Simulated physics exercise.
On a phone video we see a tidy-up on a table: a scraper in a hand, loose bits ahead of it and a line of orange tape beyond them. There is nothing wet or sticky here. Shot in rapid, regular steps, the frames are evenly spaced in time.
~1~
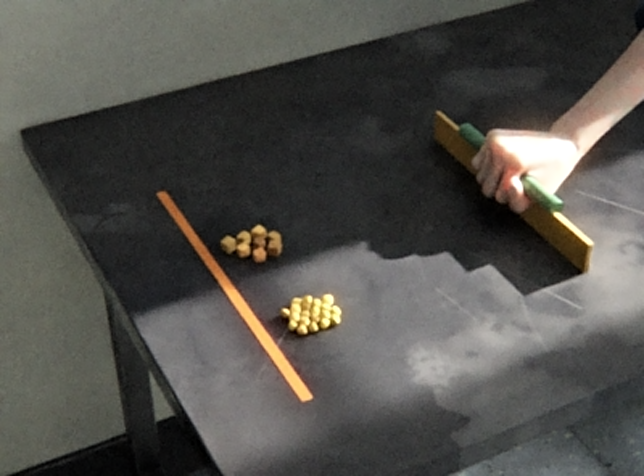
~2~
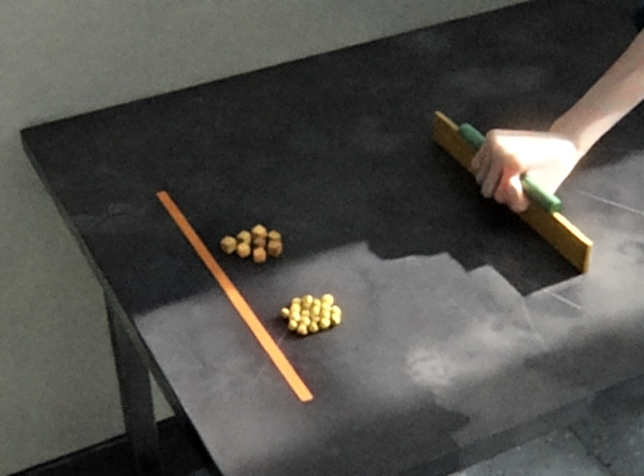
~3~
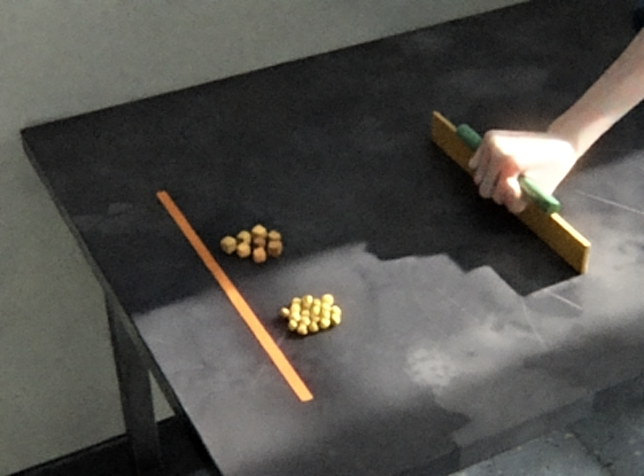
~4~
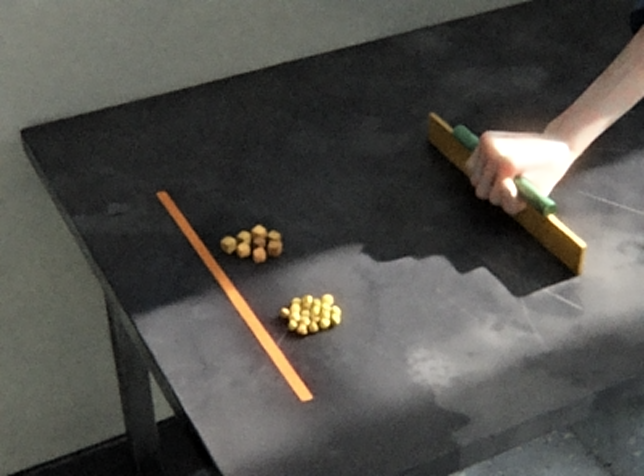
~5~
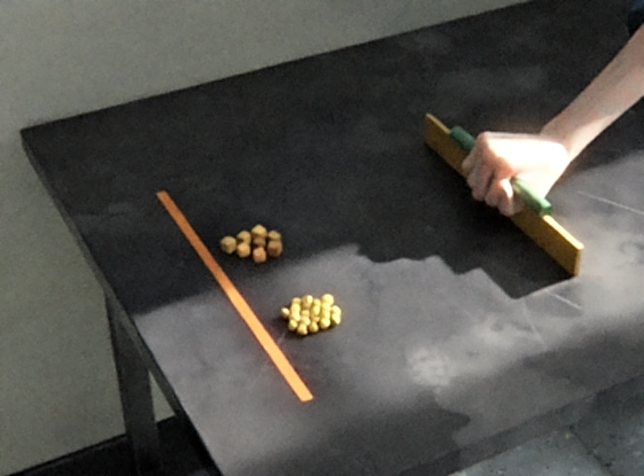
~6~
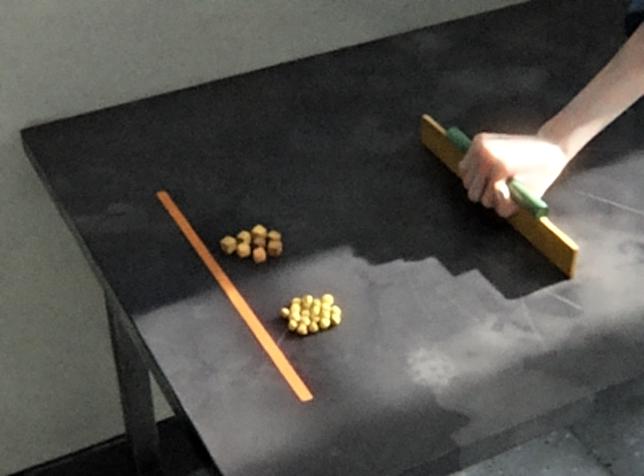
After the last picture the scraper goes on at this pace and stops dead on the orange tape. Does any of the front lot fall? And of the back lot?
My prediction: The front lot does not fall; the back lot does not fall.
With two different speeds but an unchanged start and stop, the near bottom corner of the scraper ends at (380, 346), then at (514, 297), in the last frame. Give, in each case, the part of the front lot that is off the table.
The first try gives 100 percent, the second 0 percent.
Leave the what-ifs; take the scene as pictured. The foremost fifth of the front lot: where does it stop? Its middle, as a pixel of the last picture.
My best guess is around (228, 349) in the final picture.
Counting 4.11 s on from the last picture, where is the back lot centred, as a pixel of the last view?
In the last picture's pixels, the middle is roughly at (192, 264).
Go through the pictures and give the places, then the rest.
In the first frame, scraper at (577, 247), at rest; orange tape at (167, 201), about a palm's width from the edge; edge at (131, 322); front lot at (315, 311), a few puffed corn balls; back lot at (259, 245), a few croutons.
In the second frame, scraper at (576, 247), at rest; back lot at (259, 245).
In the third frame, scraper at (574, 248); front lot at (315, 311).
In the fourth frame, scraper at (571, 249); back lot at (259, 245).
In the fifth frame, scraper at (567, 251); front lot at (315, 311).
In the sixth frame, scraper at (563, 252); orange tape at (167, 201); edge at (131, 322); front lot at (315, 311); back lot at (259, 245).
Then, 2.04 s after the last picture, scraper still moving, near (363, 218); front lot all on the table, its front near (293, 326); back lot all on the table, its front near (228, 245).
Then, 4.11 s after the last picture, scraper stopped at the orange tape; front lot all on the table, its front near (224, 346); back lot all on the table, its front near (171, 263).
At rest, scraper stopped at the orange tape; front lot all on the table, its front near (223, 346); back lot all on the table, its front near (171, 263).
